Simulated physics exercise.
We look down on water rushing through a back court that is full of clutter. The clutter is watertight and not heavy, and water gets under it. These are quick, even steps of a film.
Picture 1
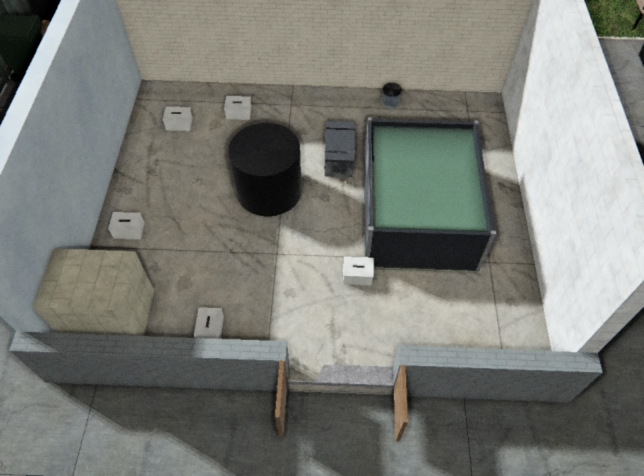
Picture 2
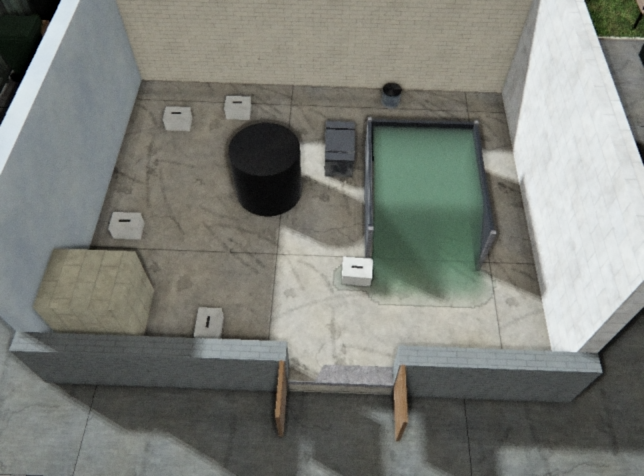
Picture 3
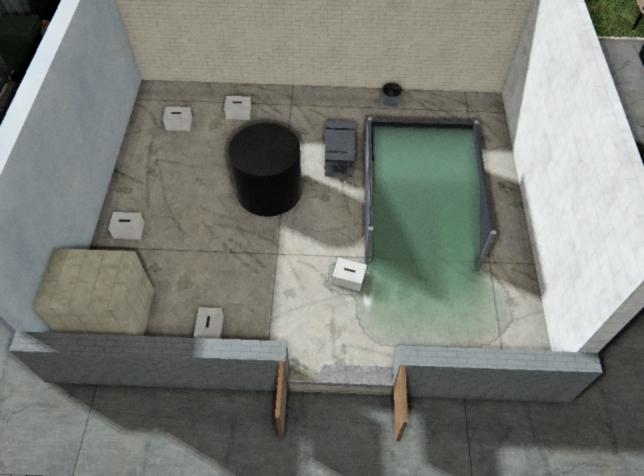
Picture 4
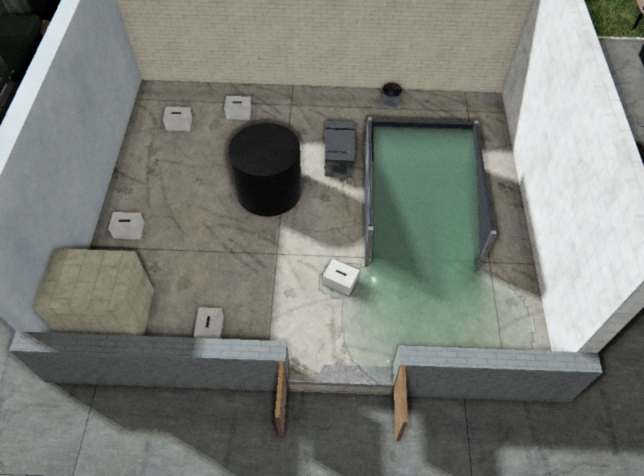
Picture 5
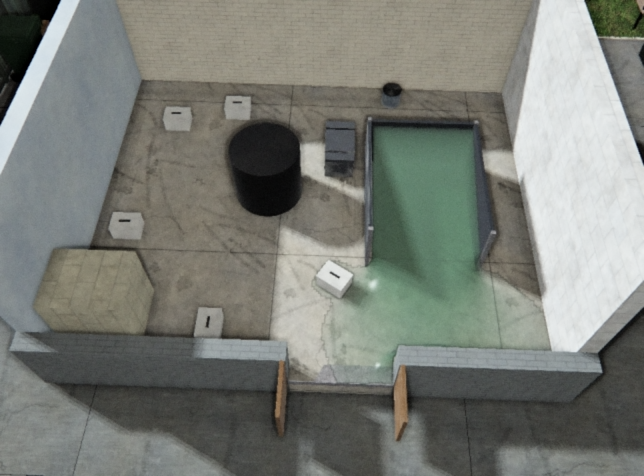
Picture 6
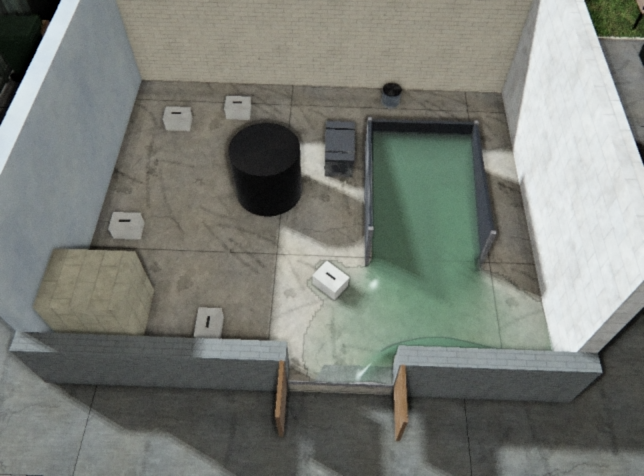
At first, green water stands inside a dark-walled tank on the right of a walled court scattered with pale boxes. The tank's front wall disappears and the water spreads forward across the floor, then the nearest box turns and shifts slightly left as water reaches the front wall, while the other objects stay still.
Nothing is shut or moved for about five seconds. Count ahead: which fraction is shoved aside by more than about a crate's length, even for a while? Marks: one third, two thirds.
That comes to between one and two thirds.
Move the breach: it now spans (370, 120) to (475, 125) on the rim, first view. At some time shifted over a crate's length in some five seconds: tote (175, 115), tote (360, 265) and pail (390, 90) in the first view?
As listed: Shifted that much, under that, yes.
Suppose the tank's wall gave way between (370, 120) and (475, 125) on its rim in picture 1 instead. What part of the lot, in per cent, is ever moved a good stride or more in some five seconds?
Near 70 in a hundred.
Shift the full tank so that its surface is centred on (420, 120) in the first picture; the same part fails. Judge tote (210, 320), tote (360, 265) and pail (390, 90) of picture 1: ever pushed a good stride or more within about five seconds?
In turn: Shifted that much, moved that far, under that.
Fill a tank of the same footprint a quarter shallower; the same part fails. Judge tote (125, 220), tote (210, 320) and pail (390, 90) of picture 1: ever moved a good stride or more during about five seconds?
In that order: Not that far, pushed that far, shifted that much.
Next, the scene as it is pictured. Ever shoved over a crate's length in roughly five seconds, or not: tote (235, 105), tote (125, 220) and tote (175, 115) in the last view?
In turn: Less than that, short of that, never so far.
A moment on, 0 of 7 are well off their spots; 0 afloat.
Next, 0 of 7 are well off their spots; 0 afloat.
Later, 2 of 7 are well off their spots; 0 afloat.
In the end, 3 of 7 are well off their spots, and 3 have been at some point; 0 afloat.
